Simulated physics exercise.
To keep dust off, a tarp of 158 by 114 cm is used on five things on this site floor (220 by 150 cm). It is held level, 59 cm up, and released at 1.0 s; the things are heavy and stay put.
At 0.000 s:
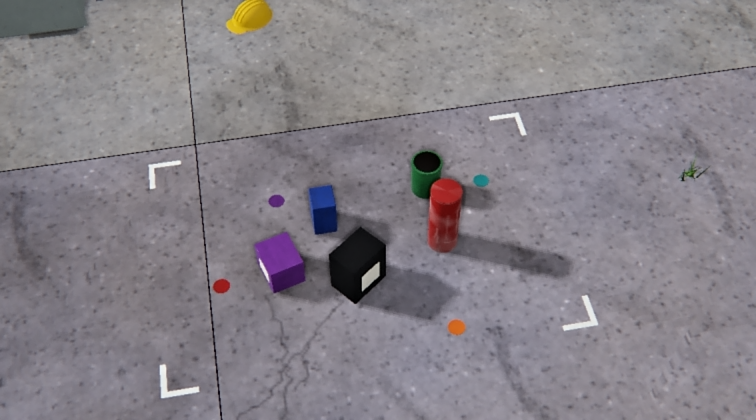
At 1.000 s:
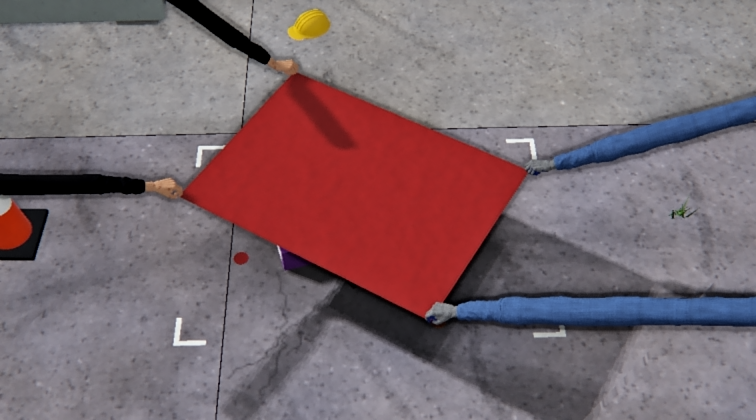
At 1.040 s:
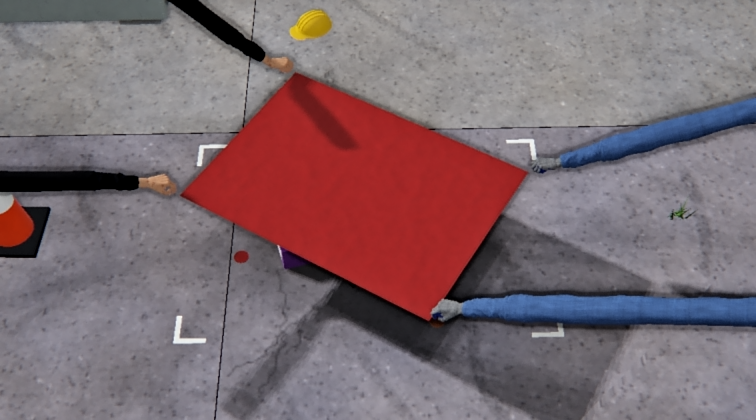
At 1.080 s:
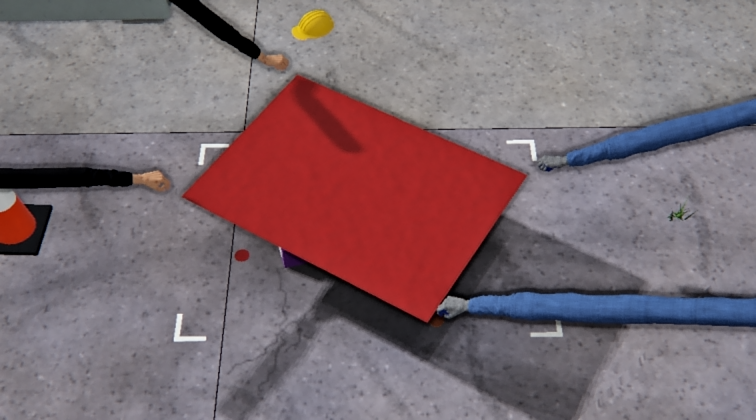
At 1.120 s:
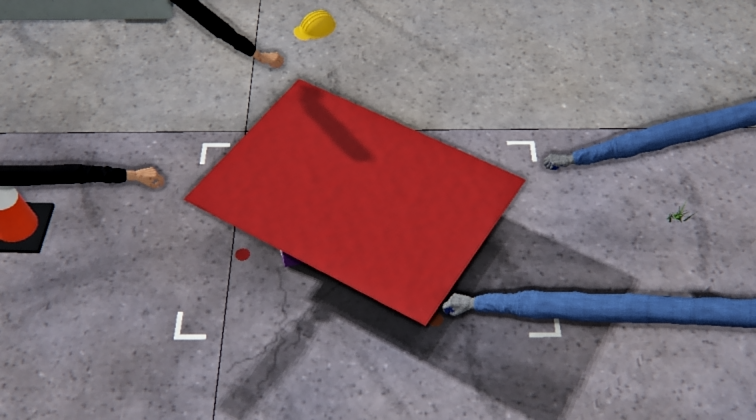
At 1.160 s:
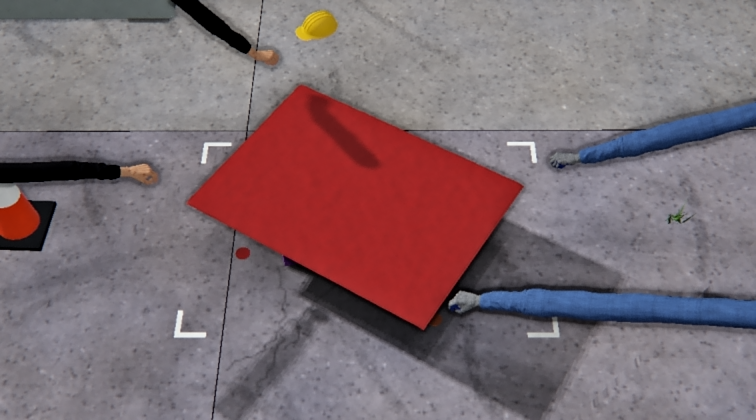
Red tarp held level by four hands over objects on a concrete floor, then being released and sinking slightly as hands draw back.
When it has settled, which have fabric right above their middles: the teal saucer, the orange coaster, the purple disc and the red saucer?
The teal saucer stays uncovered, the orange coaster gets covered, the purple disc ends under the cloth, the red saucer vanishes under it.
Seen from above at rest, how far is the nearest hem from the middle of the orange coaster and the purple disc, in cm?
Roughly 8 cm, 16 cm.
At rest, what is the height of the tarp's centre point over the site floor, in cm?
Some 28 cm up.
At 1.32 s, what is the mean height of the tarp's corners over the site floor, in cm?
Some 24 cm up.
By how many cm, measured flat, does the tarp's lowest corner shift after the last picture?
About 20 cm.
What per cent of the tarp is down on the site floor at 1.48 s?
About 0 %.
By 1.3 s, 0 % of it is down, spanning 184 by 177 cm, above orange coaster, red saucer, purple disc.
By 1.5 s, 0 % of it is down, spanning 164 by 162 cm, above orange coaster, red saucer, purple disc.
By 1.6 s, 10 % of it is down, spanning 167 by 158 cm, above orange coaster, red saucer, purple disc.
By 1.8 s, 10 % of it is down, spanning 162 by 158 cm, above orange coaster, red saucer, purple disc.
By 3.3 s, 10 % of it is down, spanning 166 by 156 cm, above orange coaster, red saucer, purple disc.
